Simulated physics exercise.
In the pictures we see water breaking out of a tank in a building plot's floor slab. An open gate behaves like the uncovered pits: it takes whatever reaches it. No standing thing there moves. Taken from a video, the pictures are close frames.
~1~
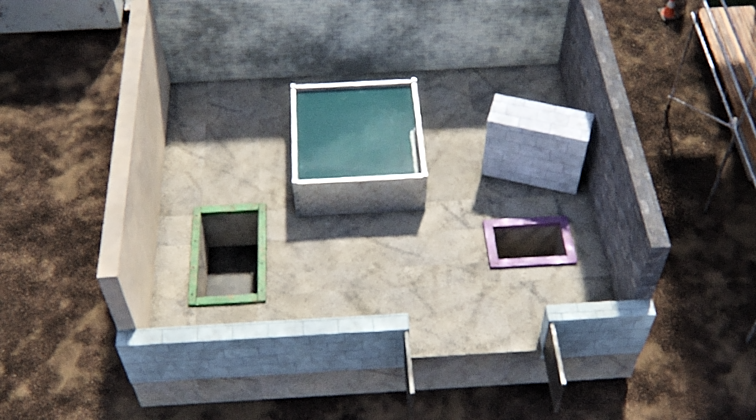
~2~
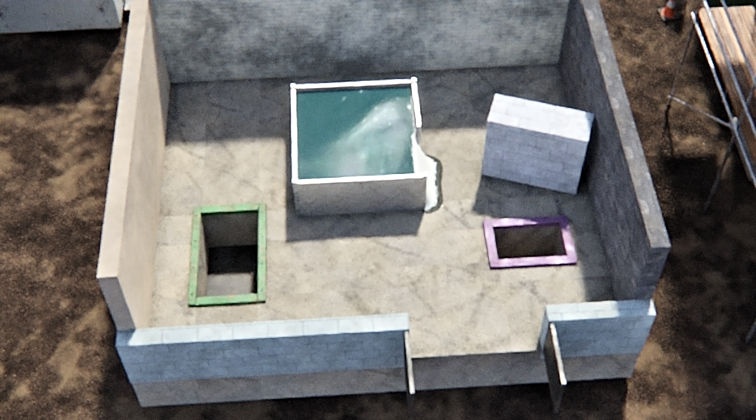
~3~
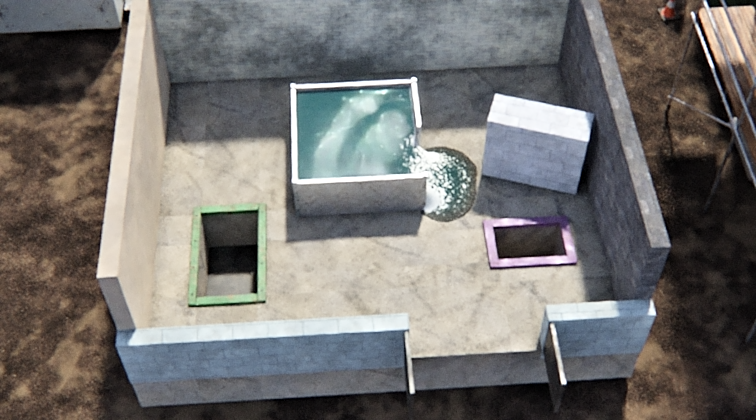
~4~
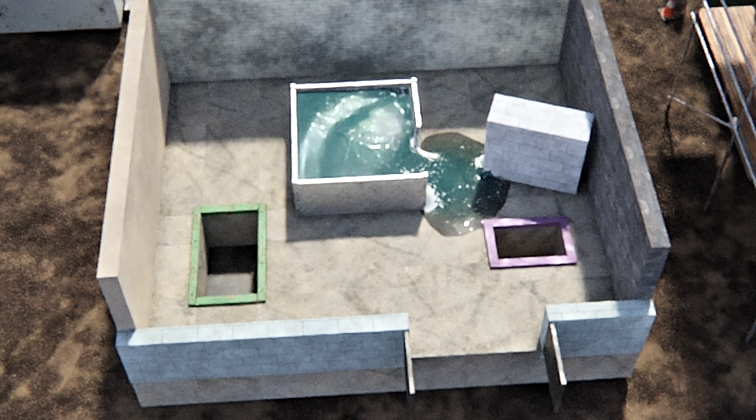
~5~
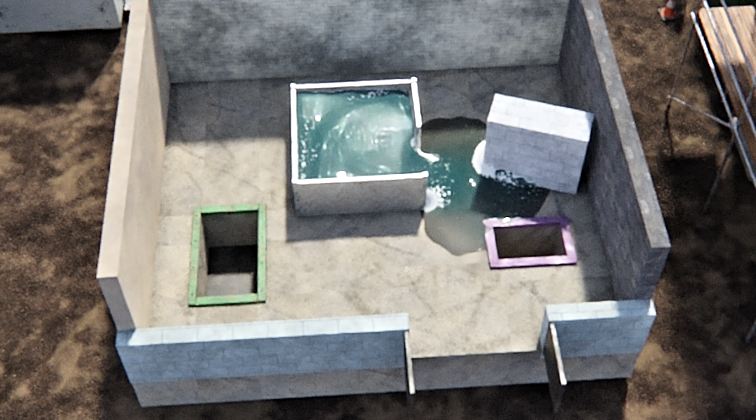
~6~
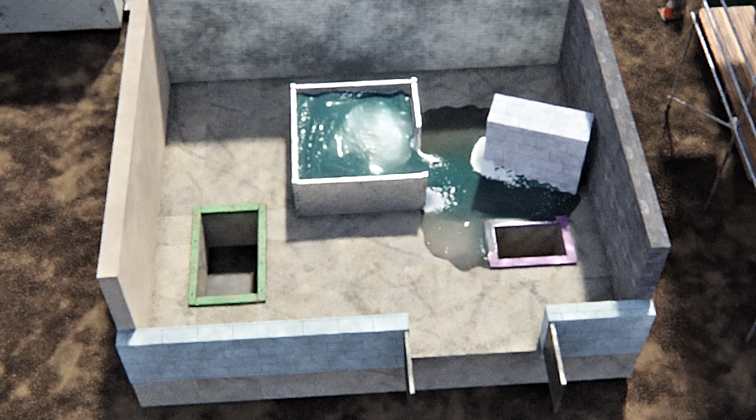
Water pouring from the right side of an open tank, spreading across a walled concrete floor around a pale block and purple-framed pit.
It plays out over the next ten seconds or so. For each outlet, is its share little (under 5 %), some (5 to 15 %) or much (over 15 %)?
Shares: The gate gets some; the green pit gets little; the purple pit gets much.
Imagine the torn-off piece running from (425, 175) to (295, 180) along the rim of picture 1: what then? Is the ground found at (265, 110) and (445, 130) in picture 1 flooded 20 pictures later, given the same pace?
Waterless, waterless.
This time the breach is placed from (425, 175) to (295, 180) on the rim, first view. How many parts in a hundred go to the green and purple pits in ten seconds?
Near enough: Green 14 percent, purple 2 percent.
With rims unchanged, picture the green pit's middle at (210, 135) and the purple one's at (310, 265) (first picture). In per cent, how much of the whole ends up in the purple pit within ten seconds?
Purple: About 2 %.
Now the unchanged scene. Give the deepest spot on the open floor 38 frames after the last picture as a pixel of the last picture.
Deepest point: About (513, 219).
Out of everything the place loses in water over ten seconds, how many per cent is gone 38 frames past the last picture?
My reading is about 80 per cent.
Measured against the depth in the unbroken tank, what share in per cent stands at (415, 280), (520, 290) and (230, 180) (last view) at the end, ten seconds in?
About 2 per cent, then 6 per cent, then 2 per cent.
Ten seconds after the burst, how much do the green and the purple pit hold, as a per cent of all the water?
Roughly 0 %, then roughly 30 %.
A moment on, water covers 25 % of the floor; the gate 0 %, the green pit 0 %, the purple pit 3 %.
Next, water covers 35 % of the floor; the gate 1 %, the green pit 0 %, the purple pit 9 %.
Then, water covers 40 % of the floor; the gate 2 %, the green pit 0 %, the purple pit 16 %.
Later, water covers 70 % of the floor; the gate 5 %, the green pit 0 %, the purple pit 25 %.
In the end, water covers 95 % of the floor; the gate 8 %, the green pit 0 %, the purple pit 29 %.
